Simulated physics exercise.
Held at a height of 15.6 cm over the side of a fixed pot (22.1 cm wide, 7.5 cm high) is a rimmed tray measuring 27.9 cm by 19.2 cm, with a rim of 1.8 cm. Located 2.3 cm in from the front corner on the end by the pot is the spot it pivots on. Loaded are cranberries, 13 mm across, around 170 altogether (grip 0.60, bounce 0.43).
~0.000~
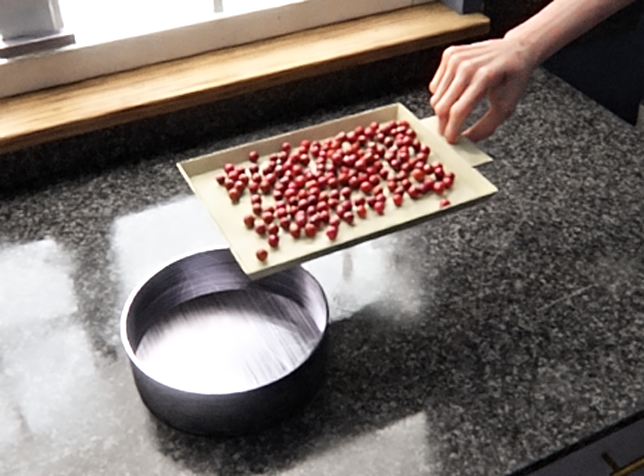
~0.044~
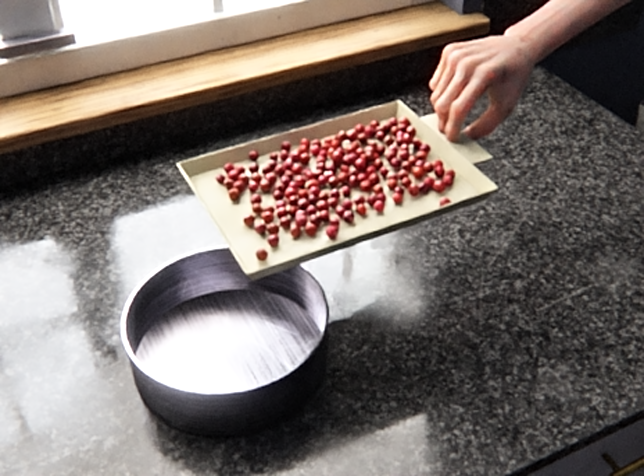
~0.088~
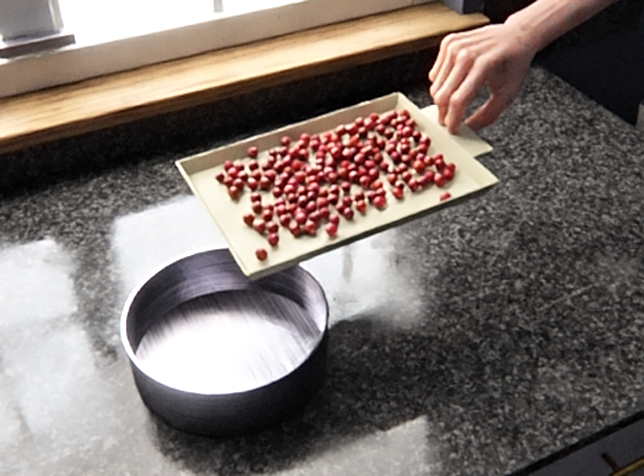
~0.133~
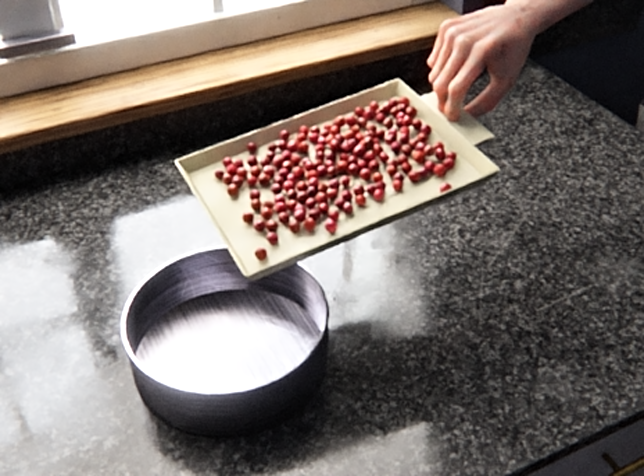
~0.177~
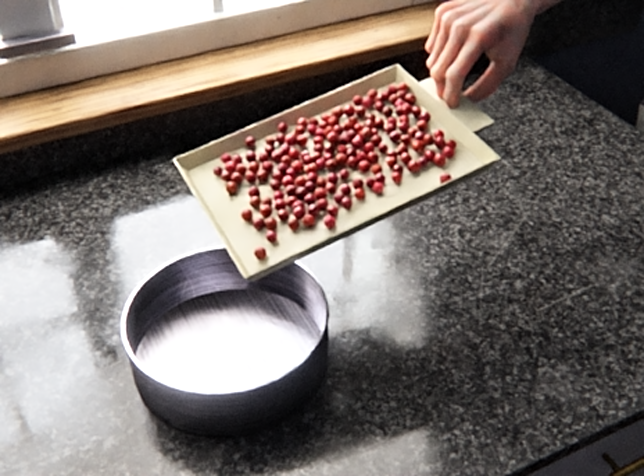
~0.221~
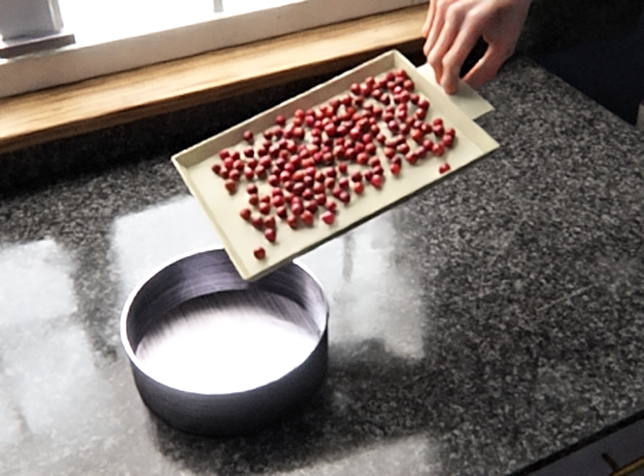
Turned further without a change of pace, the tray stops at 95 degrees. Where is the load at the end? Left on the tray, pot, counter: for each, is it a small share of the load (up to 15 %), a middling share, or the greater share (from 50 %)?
Tray: A small share, pot: The greater share, counter: A small share.
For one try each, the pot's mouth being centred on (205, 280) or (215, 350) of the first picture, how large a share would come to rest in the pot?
Estimates: 50 % and 95 %, in that order.
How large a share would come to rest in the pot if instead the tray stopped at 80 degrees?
In that case, near 95 percent.
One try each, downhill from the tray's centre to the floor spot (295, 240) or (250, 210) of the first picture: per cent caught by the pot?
First try: About 80 percent; second try: About 60 percent.
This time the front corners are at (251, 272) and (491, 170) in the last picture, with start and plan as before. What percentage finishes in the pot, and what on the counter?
Pot 60; counter 40.
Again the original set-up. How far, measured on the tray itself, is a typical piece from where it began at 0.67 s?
10 cm.
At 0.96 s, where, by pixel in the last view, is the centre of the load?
At that time the load is centred around (207, 267).
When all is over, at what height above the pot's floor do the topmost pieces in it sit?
My guess is around 3.5 centimetres.
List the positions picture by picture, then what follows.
The first frame shows tray tilt 0 degrees, front corners at (252, 266) and (488, 188); middle of the pieces at (344, 180); pot at (226, 312).
The second frame shows tray tilt 1 degrees, front corners at (251, 266) and (488, 186); middle of the pieces at (344, 178).
The third frame shows tray tilt 3 degrees, front corners at (251, 267) and (489, 179); middle of the pieces at (344, 174).
The fourth frame shows tray tilt 6 degrees, front corners at (250, 268) and (489, 168), lowest corner left front; middle of the pieces at (343, 167).
The fifth frame shows tray tilt 10 degrees, front corners at (249, 269) and (489, 156), lowest corner left front; middle of the pieces at (342, 159).
The sixth frame shows tray tilt 14 degrees, front corners at (248, 270) and (488, 145), lowest corner left front; middle of the pieces at (340, 152); pot at (226, 312). Its pace works out near 85 degrees a second.
Then, at 0.67 s, tilt 53 degrees; the tray holds 100 %, the pot 0 %.
After 0.96 s, tilt 78 degrees; the tray holds 50 %, the pot 30 %.
After 1.36 s, tilt 95 degrees; the tray holds 0 %, the pot 95 %.
By 1.9 s all is still; tray 0 %, pot 95 %, counter 5 %.
